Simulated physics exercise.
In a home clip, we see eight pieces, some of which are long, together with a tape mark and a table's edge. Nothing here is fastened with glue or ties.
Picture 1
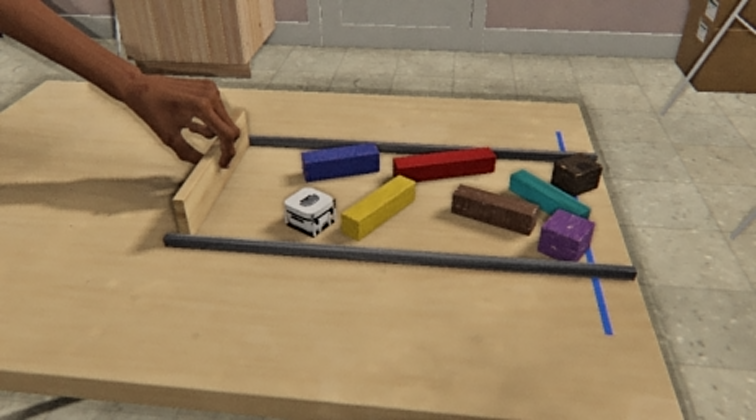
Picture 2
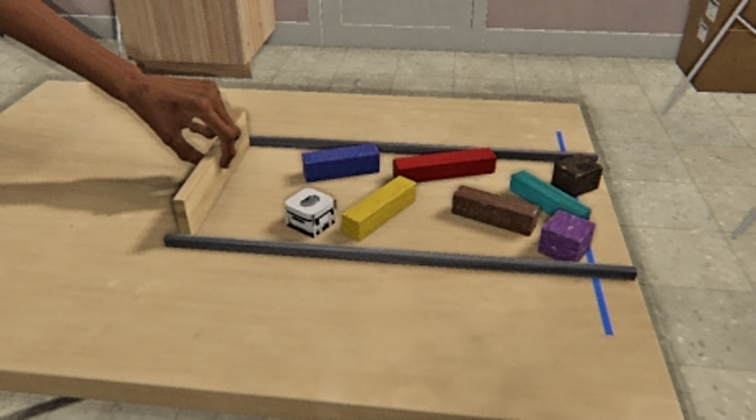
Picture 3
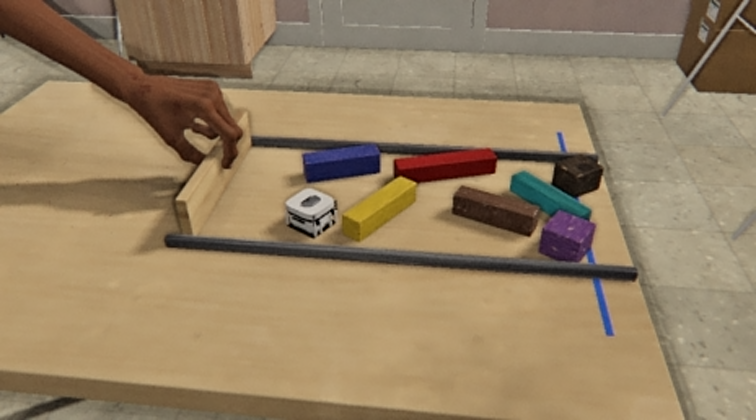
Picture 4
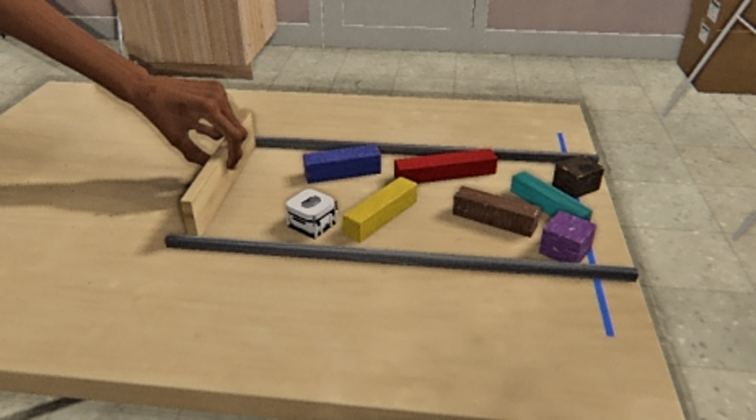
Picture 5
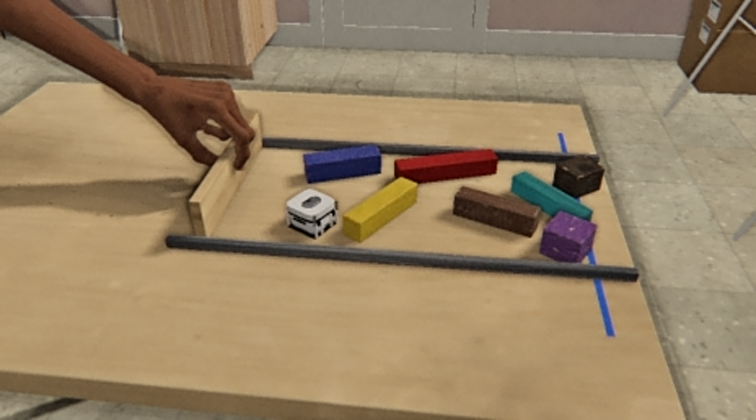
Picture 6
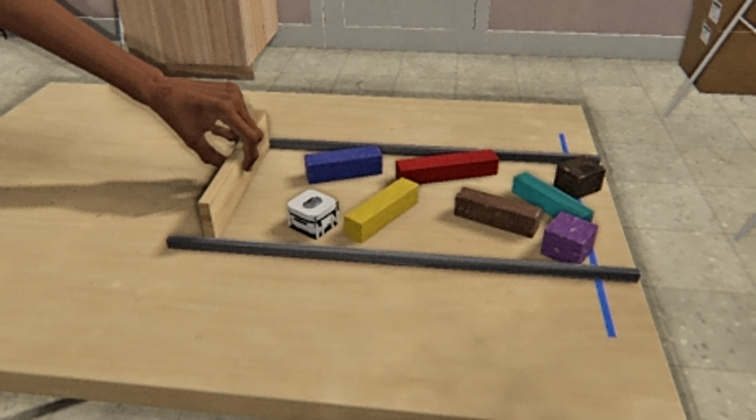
A hand slid a wooden board slightly to the right between two dark rails on a table, while the colorful blocks and sticks, and a black-and-white case, stayed practically still ahead of it.
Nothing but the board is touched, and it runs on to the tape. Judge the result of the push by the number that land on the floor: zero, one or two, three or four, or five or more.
The table loses at least five pieces.
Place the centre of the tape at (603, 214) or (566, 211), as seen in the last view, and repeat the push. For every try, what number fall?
The counts would come to 8 and 4.
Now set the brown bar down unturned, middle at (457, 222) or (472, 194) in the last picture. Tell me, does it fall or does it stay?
First place: It comes off; second place: It comes off.
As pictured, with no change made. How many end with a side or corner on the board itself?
Count: 2.
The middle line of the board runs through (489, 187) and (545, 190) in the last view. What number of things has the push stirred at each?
At the first place 8, at the second 8.
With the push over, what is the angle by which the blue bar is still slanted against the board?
It comes to around 30 degrees.
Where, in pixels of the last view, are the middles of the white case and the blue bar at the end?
The one named first is at (609, 227), the next at (604, 169).
Early on, none off yet; black block at rest near (579, 178); purple block at rest near (569, 239); turquoise stick at rest near (551, 201).
A while later, none off yet; black block at rest near (579, 178); purple block moving near (581, 242); turquoise stick travelled a little near (568, 204).
Finally, the number that fall off is five or more; lost, yellow bar, red stick, brown bar, turquoise stick, purple block and black block.
